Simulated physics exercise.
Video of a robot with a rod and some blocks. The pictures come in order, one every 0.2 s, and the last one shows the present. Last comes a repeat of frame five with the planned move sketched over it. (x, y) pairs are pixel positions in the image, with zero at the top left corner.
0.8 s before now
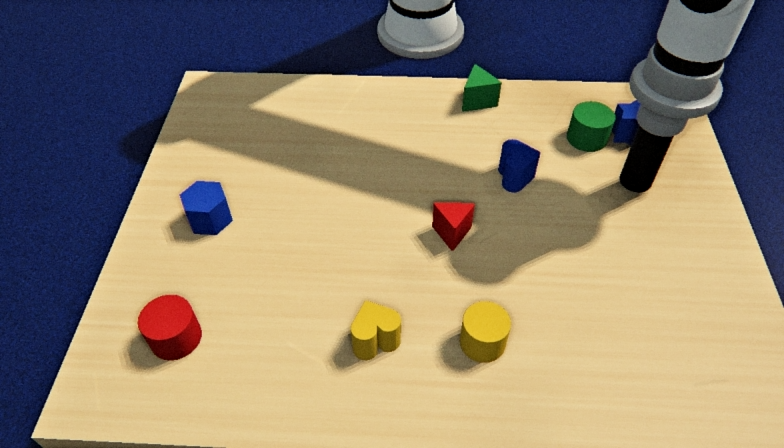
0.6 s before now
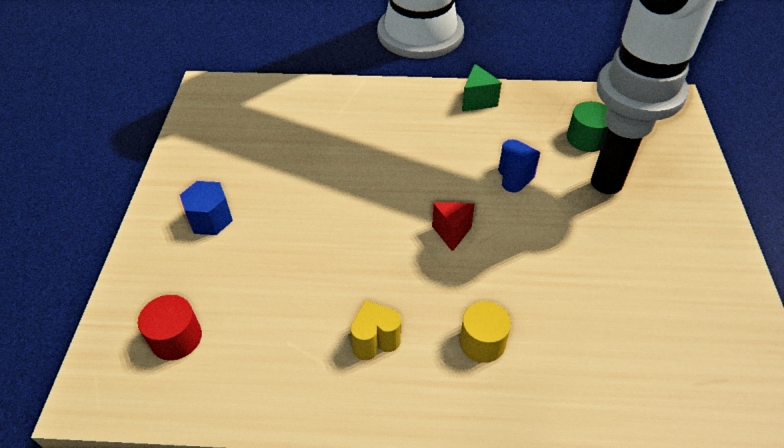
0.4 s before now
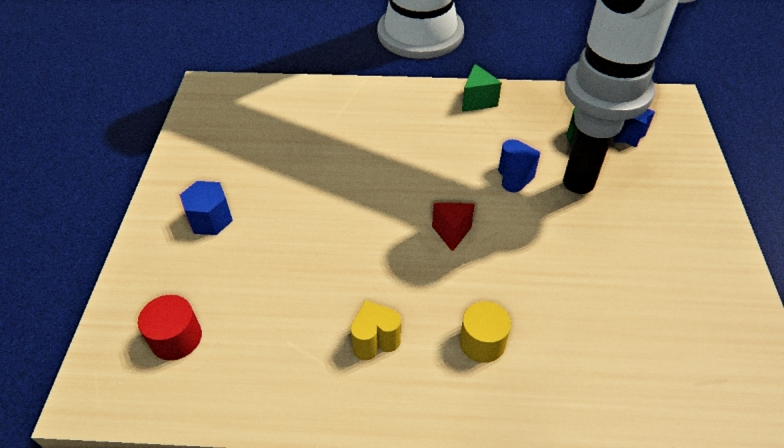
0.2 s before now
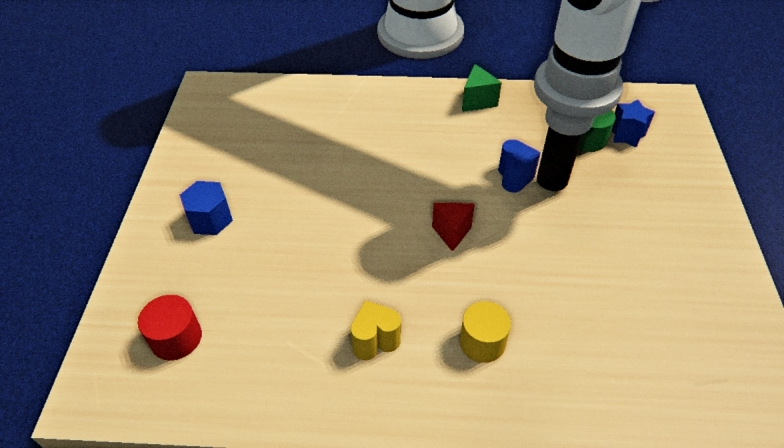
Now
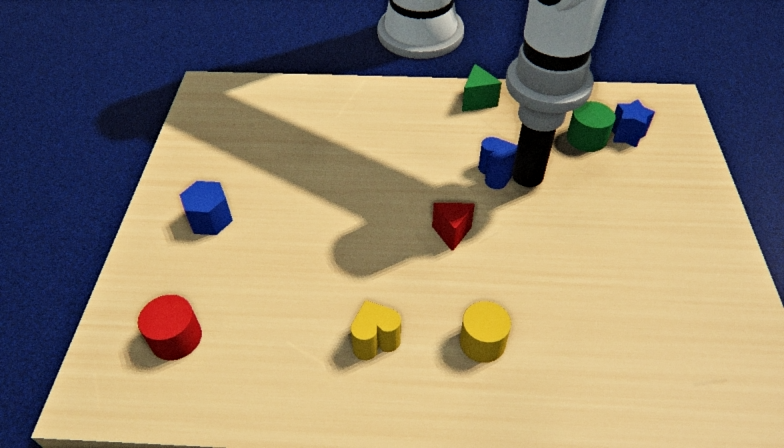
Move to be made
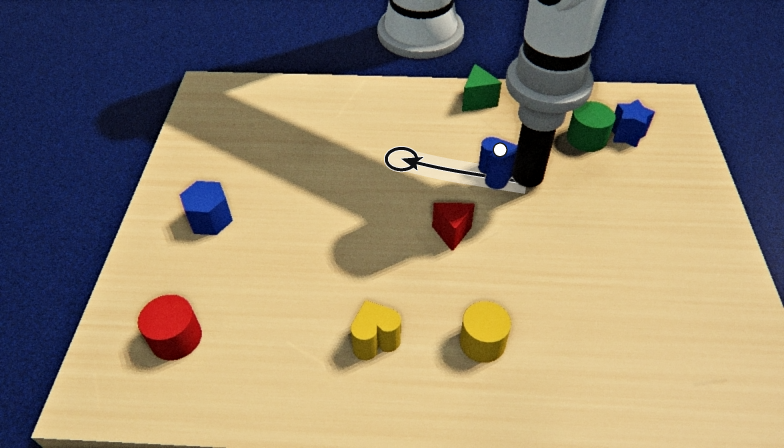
At the start, a robot arm holds a black rod near the right side of a wooden board scattered with red, blue, green and yellow blocks. The rod moves left past the green cylinder toward the blue heart, then pushes the heart a short way left, beside the rod.
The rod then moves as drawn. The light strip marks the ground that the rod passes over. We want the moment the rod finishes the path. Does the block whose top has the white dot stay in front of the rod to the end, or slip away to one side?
In the end it is ahead.
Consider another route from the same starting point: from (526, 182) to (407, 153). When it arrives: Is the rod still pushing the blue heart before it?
I'd say yes.
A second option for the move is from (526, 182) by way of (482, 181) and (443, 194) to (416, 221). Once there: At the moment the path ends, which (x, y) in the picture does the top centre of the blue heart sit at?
At pixel (450, 141).
The drawn path runs from (526, 182) via (462, 172), ending at (401, 159); the dot is on the blue heart.
On the path given first. One third of the way, rod at (484, 169); blue heart at (456, 142).
Two thirds of the way, rod at (442, 162); blue heart at (415, 133).
At the end, rod at (401, 153); blue heart at (376, 123), turned 15° clockwise.
